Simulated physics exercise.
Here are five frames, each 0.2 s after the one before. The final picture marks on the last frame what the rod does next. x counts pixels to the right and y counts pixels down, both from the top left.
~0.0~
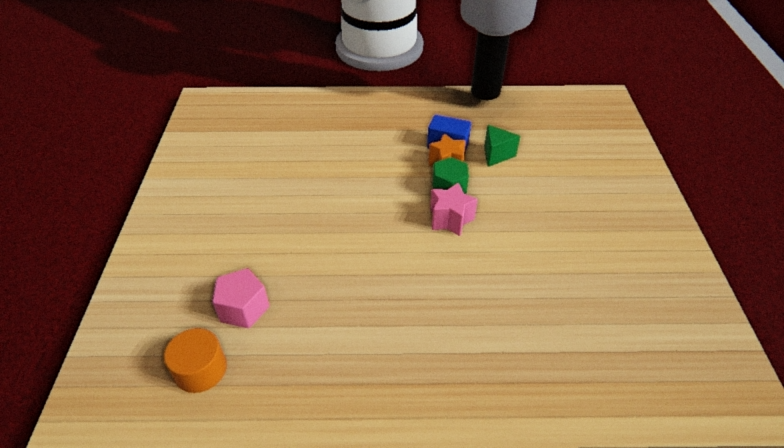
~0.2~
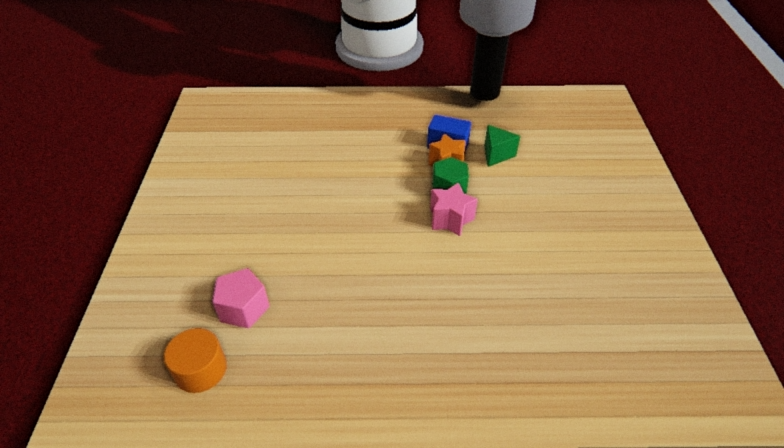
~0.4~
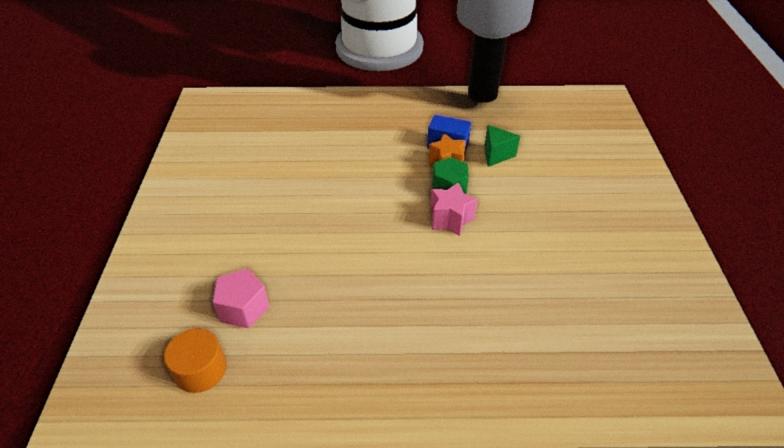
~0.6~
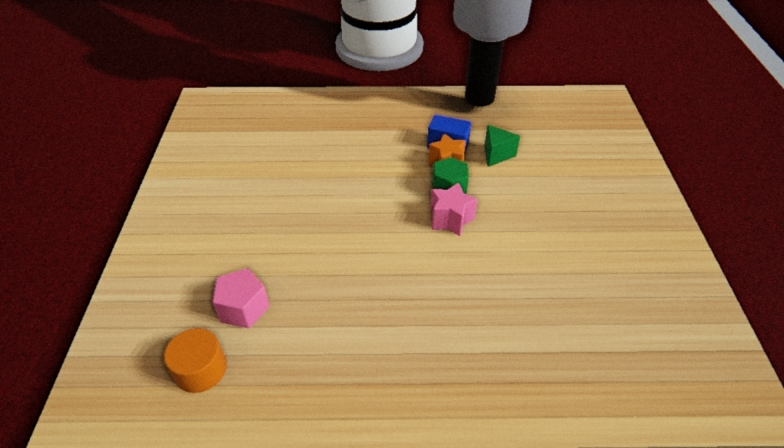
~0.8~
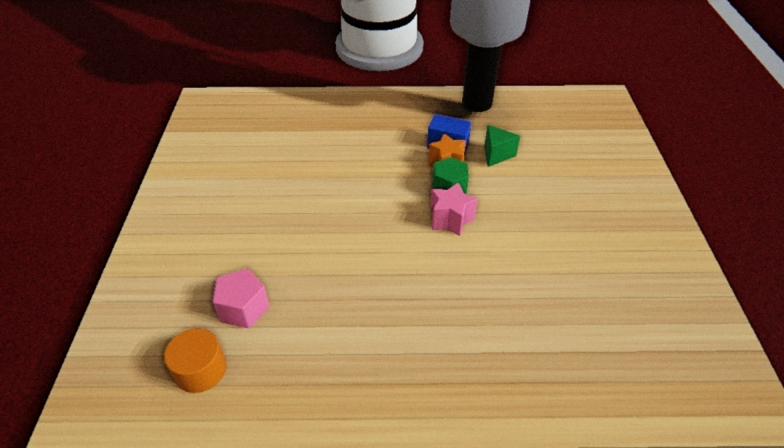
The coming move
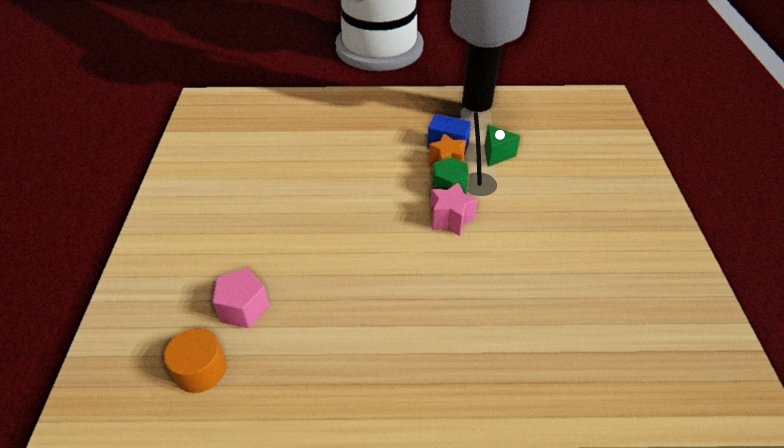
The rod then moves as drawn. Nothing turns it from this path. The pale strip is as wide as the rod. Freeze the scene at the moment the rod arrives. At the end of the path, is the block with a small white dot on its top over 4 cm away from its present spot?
Final answer: No.
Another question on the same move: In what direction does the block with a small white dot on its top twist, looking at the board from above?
Viewed from overhead, the block with a small white dot on its top winds up turned anticlockwise.
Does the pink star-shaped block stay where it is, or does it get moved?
It stays put.
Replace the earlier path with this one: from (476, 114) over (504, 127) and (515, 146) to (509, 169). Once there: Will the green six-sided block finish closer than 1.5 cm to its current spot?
That would be a yes.
Path on the board, from (476, 114) to (480, 184); the dot is on the green triangular block.
What follows on the original path. One third of the way, rod (479, 125); nothing pushed yet.
Two thirds of the way, rod (480, 148); orange star-shaped block (439, 151); blue rectangular block (448, 130), turned 65° clockwise; green triangular block (512, 148), turned 60° anticlockwise.
At the end, rod (481, 174); orange star-shaped block (439, 151); blue rectangular block (448, 130), turned 65° clockwise; green six-sided block (449, 171); pink star-shaped block in place; green triangular block (514, 153), turned 110° anticlockwise.
